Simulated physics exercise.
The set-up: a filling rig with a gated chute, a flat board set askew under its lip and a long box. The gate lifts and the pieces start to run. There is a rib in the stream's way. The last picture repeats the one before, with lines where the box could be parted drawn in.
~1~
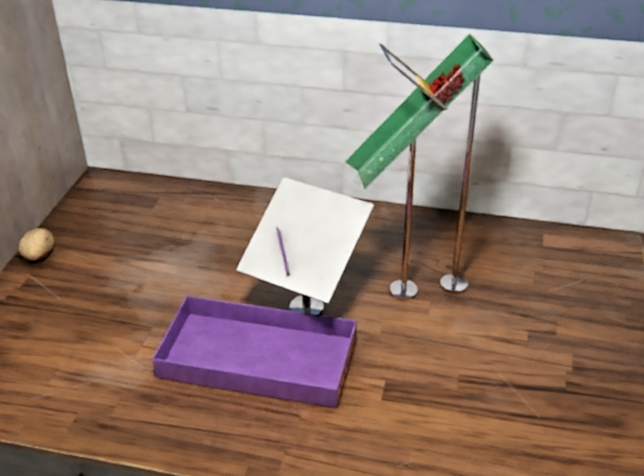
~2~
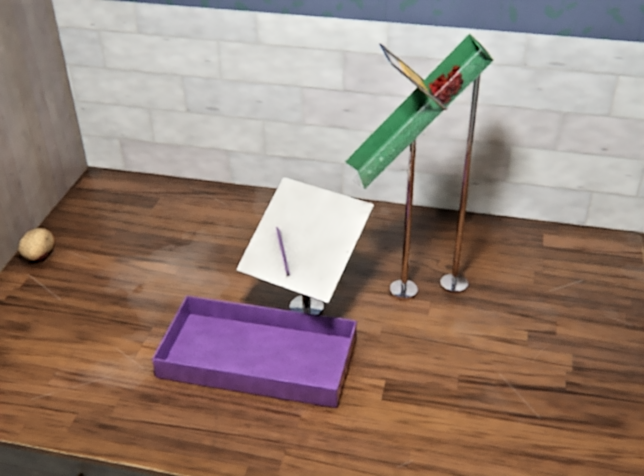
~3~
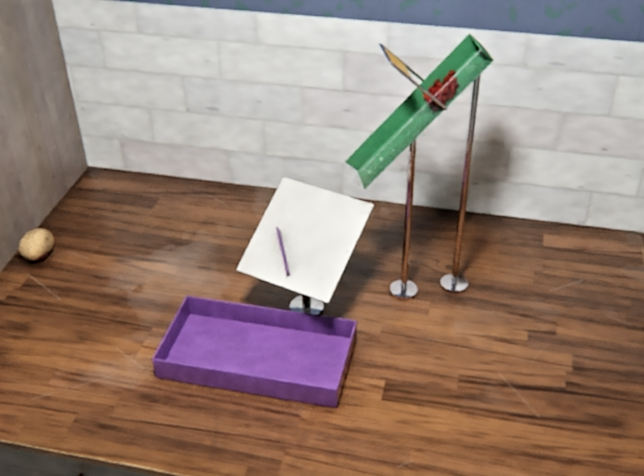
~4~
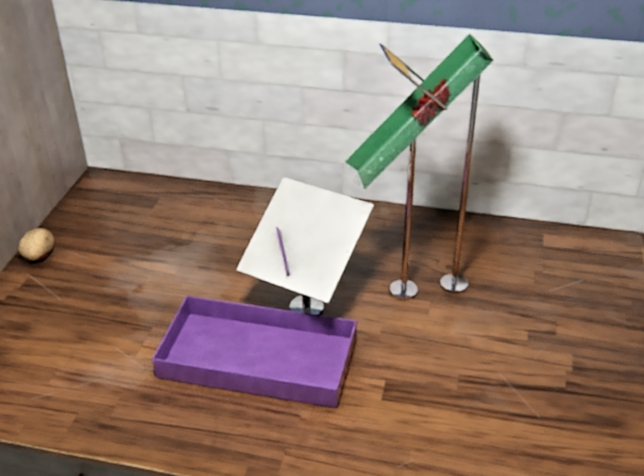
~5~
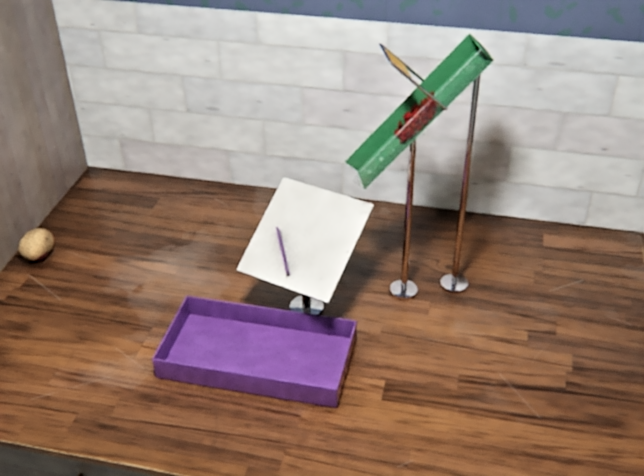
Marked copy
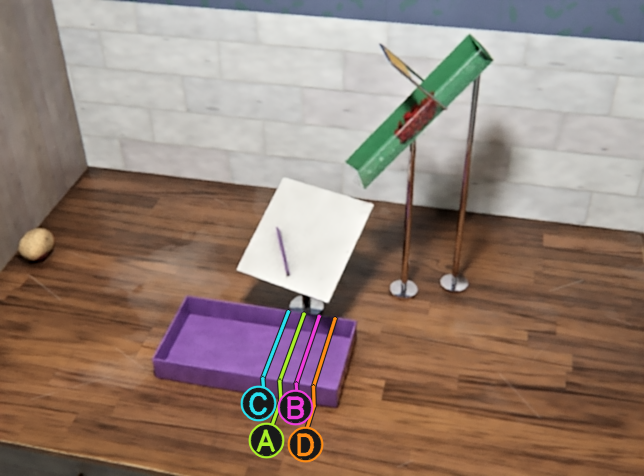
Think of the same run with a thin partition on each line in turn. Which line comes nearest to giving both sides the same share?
Best: A.
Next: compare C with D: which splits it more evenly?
That would be C.
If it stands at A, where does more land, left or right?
The left side.
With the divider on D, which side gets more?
Left.
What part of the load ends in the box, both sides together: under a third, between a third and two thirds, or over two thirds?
Over two thirds.
On the marked copy, line A crosses the front rim at (280, 380); line B crosses the front rim at (296, 382); line C crosses the front rim at (263, 377); line D crosses the front rim at (313, 385).
Choosing A, of what is caught, about two thirds on the left of the divider, about a third on the right.
Choosing B, of what is caught, nearly all on the left of the divider, a small part on the right.
Choosing C, of what is caught, a small part on the left of the divider, most on the right.
Choosing D, of what is caught, all on the left of the divider, none on the right.
